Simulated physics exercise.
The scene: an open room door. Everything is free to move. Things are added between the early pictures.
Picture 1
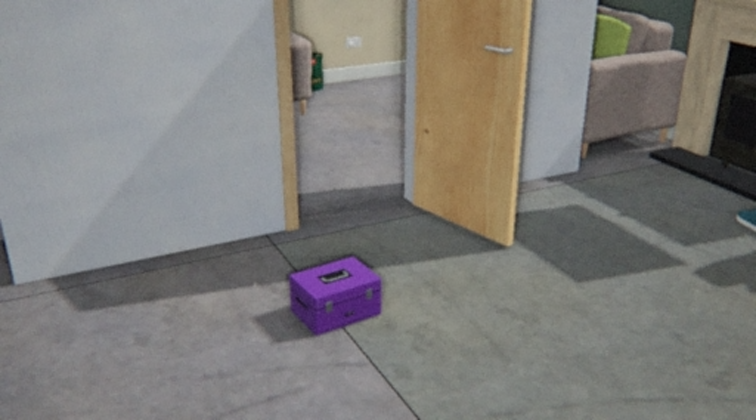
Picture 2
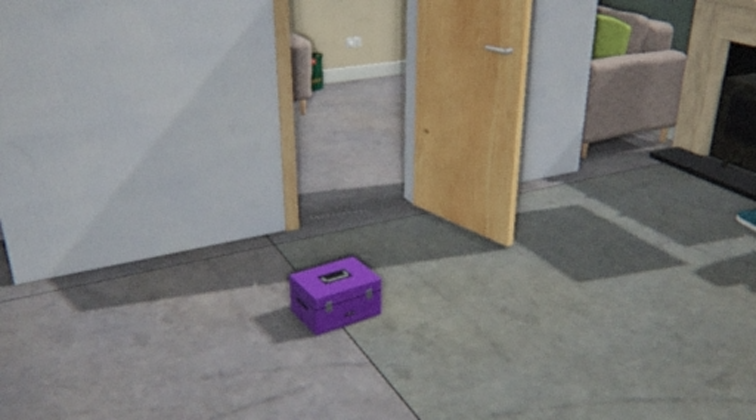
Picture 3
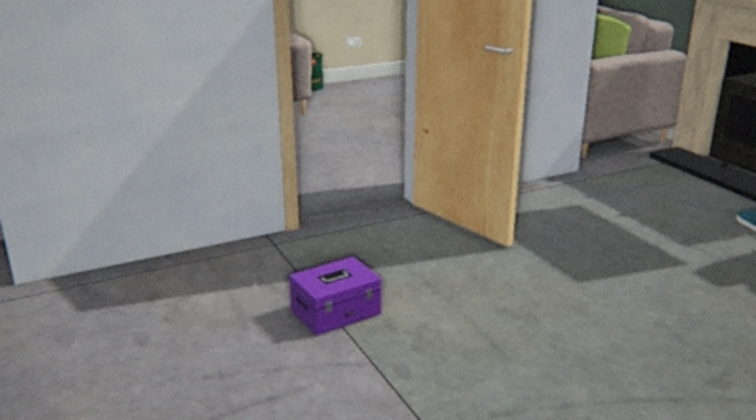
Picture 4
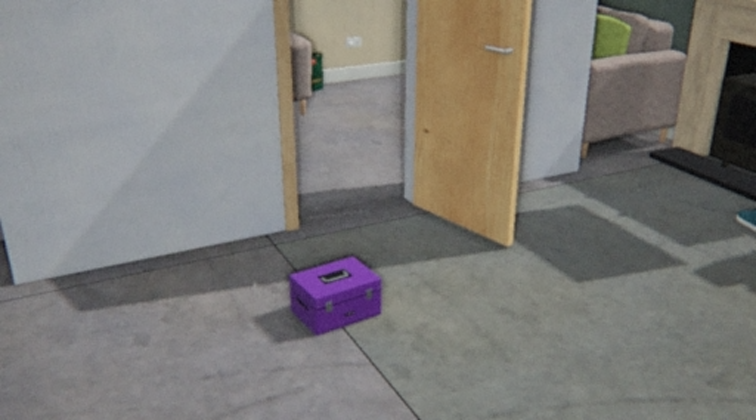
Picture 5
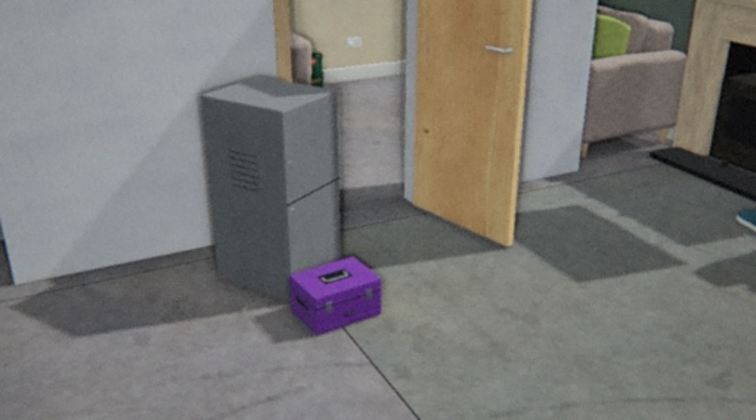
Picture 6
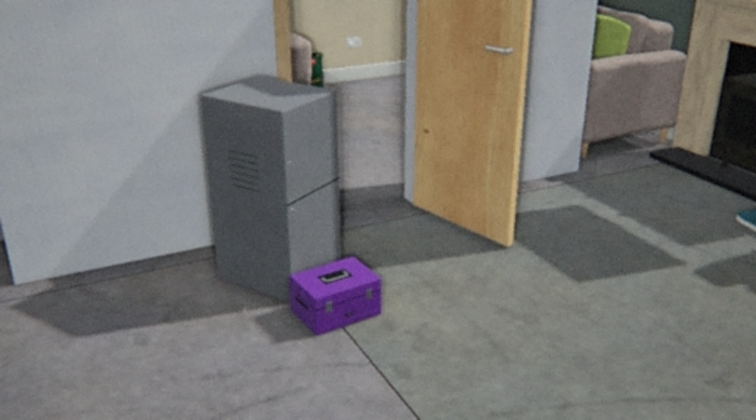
At first, a purple toolbox sits on the grey floor in front of a wide-open wooden door, with a sofa and fireplace to the right. Nothing moves for a while, then a tall grey metal cabinet appears just behind and left of the toolbox, partly blocking the doorway, and everything stays still.
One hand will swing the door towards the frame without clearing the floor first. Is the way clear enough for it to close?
Here the door reaches the frame.
Then, 0.70 s past the last view, door at 70°.
Then, 1.20 s past the last view, door at 27°.
Finally, door at 0°; both still in place. Final places as the last picture's camera would see them, grey appliance near (275, 188).
